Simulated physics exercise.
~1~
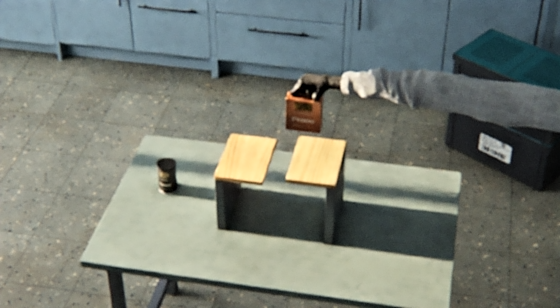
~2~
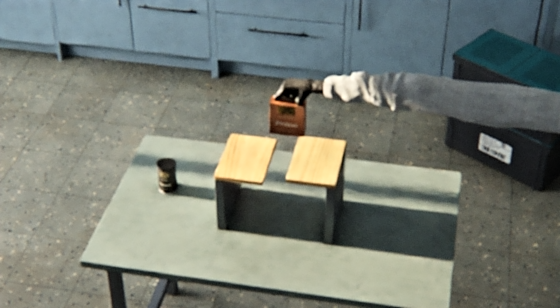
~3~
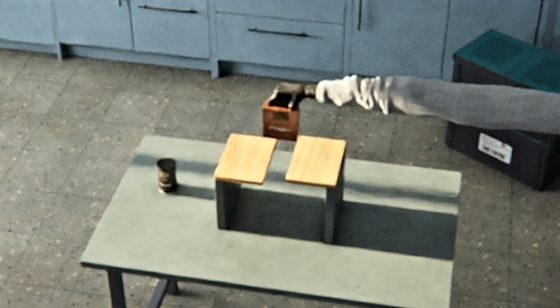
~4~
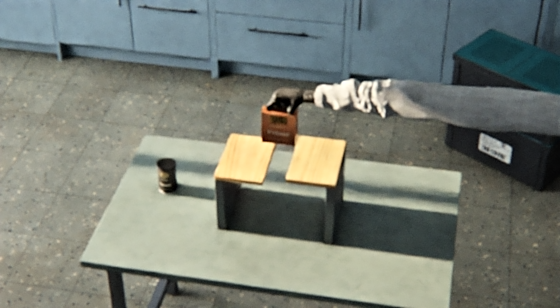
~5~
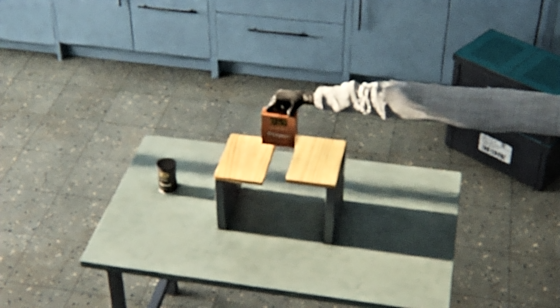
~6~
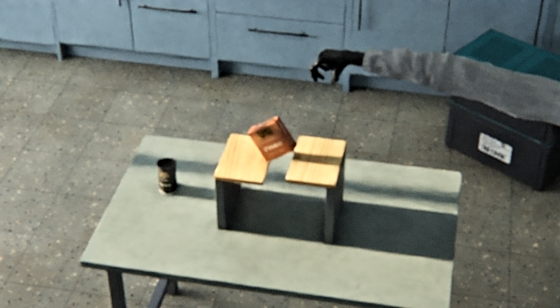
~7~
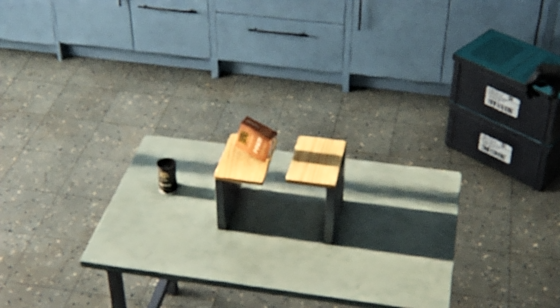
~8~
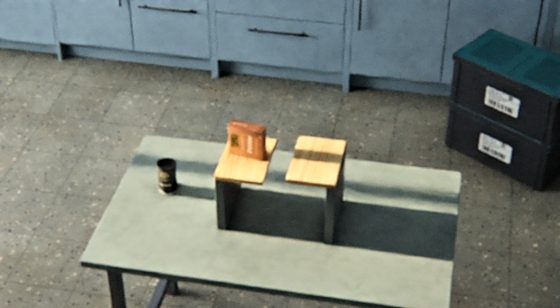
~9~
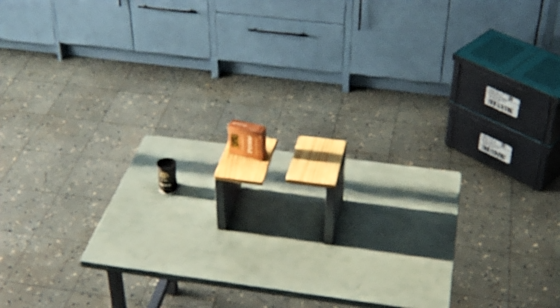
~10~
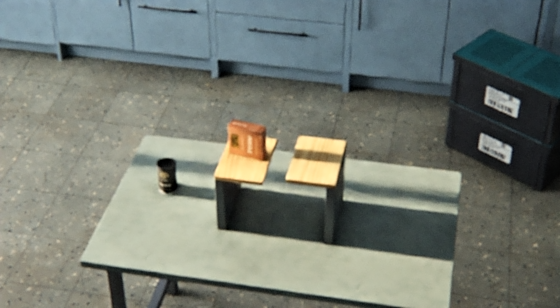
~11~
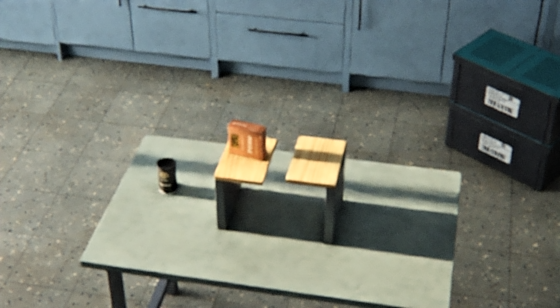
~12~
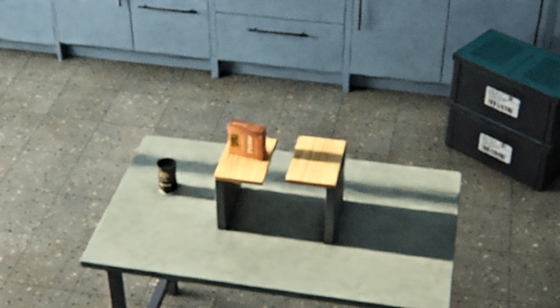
Orange packet released by a gloved hand above a gapped stand, tipping left and coming to rest on its side on top.
